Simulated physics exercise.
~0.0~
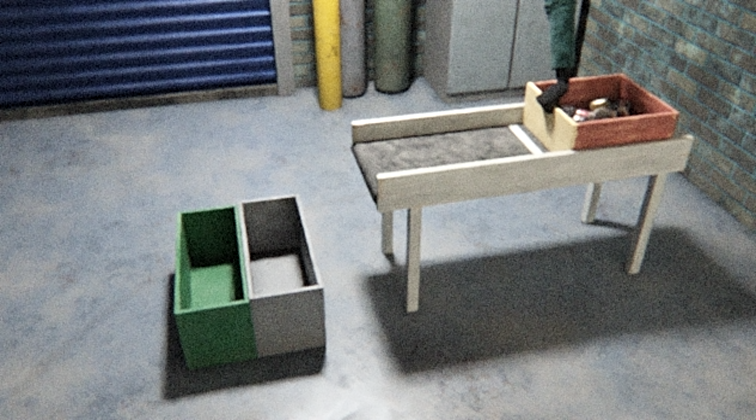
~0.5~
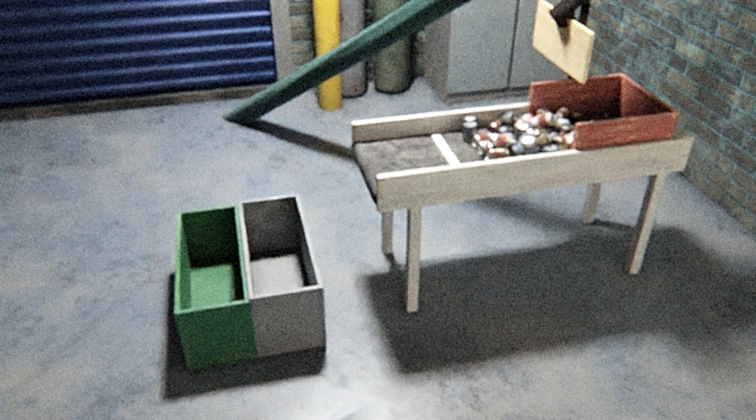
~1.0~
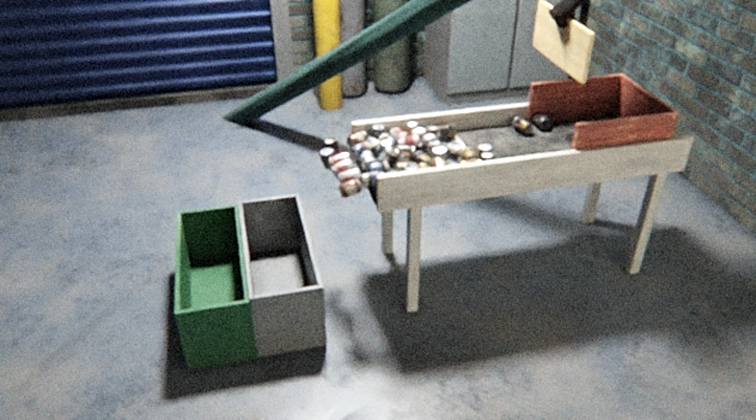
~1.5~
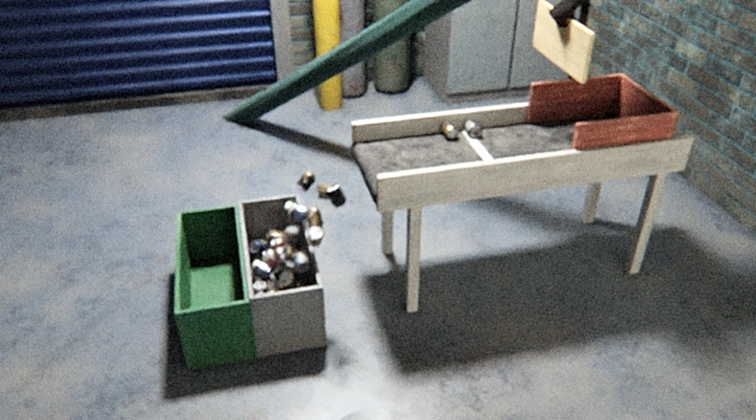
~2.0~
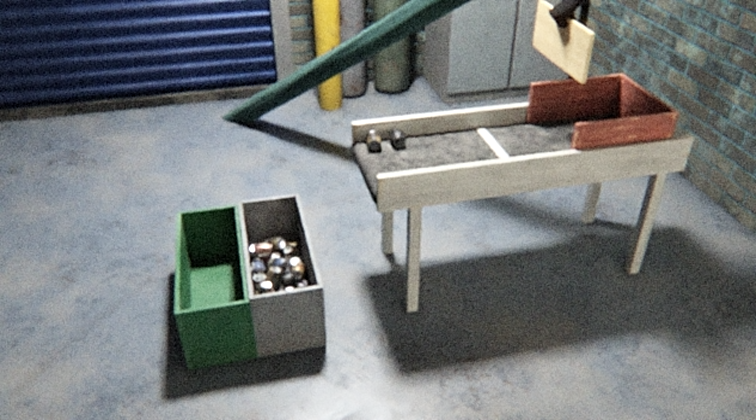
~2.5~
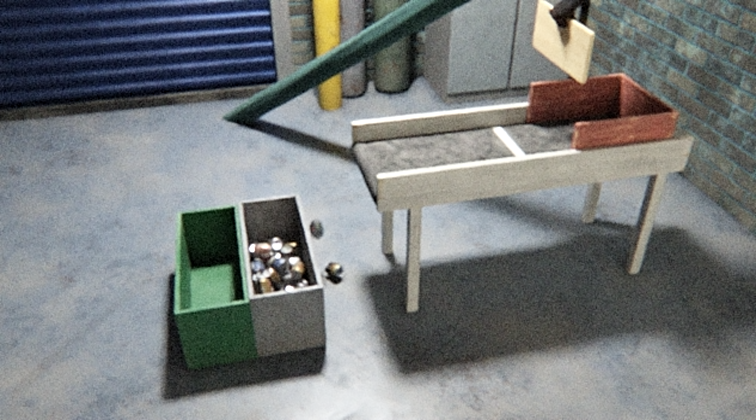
A belt carries small cans left into a grey tub, but two fall short.
